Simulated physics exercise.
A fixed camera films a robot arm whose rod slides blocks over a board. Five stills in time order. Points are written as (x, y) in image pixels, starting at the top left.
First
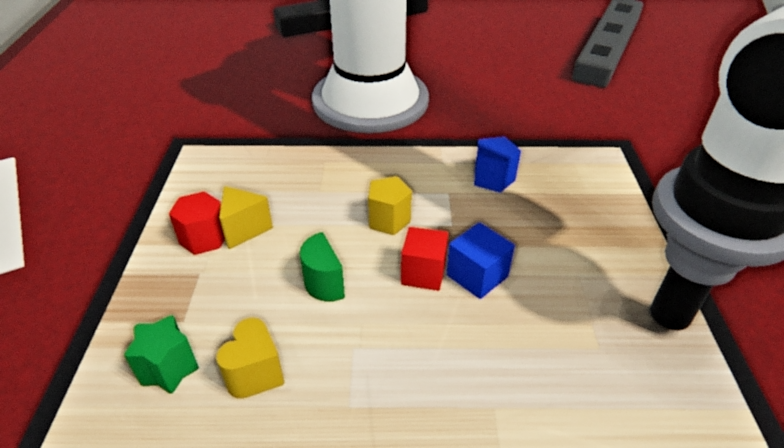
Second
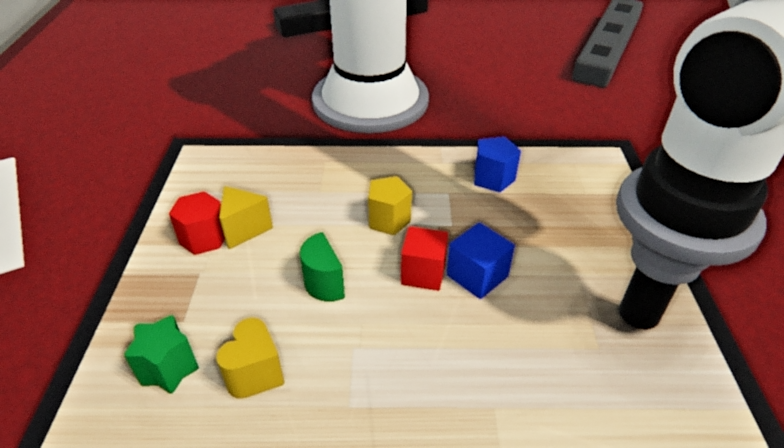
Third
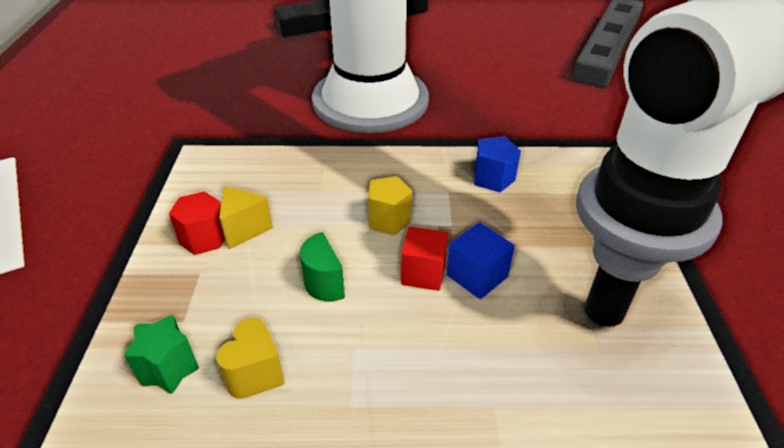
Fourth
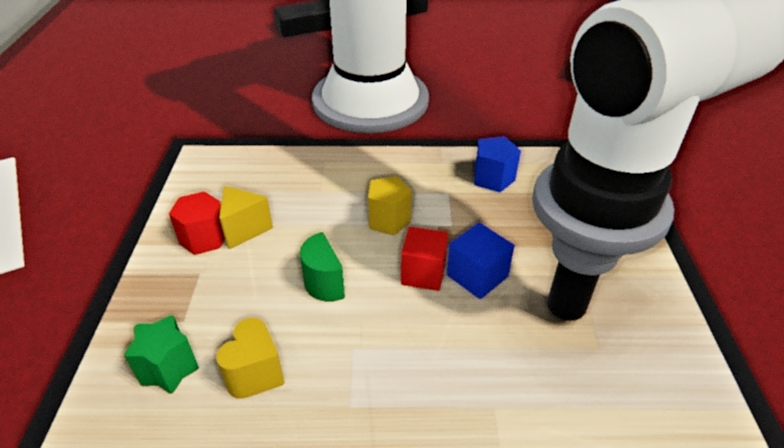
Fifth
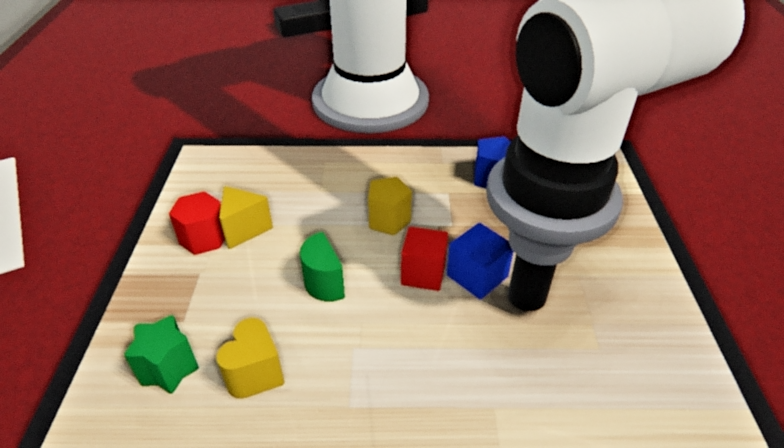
A robot arm moves its black rod left across the board toward the blue cube.
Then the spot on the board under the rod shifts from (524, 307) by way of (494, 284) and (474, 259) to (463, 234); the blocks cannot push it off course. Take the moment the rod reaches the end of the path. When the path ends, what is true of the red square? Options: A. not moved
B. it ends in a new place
Choice B: It ends in a new place.
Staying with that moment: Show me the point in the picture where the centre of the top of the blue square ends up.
The blue square ends near (427, 200).
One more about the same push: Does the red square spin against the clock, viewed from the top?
Final answer: Yes.
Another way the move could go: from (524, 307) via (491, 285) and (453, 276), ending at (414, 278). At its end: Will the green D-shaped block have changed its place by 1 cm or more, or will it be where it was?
That block stands still.
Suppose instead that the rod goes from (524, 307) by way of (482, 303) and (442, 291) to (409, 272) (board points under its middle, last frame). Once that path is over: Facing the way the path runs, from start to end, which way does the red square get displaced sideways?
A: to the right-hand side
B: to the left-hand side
The correct letter is A.
What follows on the original path. One third of the way, rod at (496, 274); red square at (415, 239), turned 25° anticlockwise; blue square at (465, 232).
Two thirds of the way, rod at (475, 249); red square at (409, 237), turned 45° anticlockwise; blue square at (442, 212), turned 20° anticlockwise.
At the end, rod at (464, 225); yellow pentagon at (384, 188); red square at (409, 237), turned 45° anticlockwise; blue square at (427, 200), turned 40° anticlockwise.
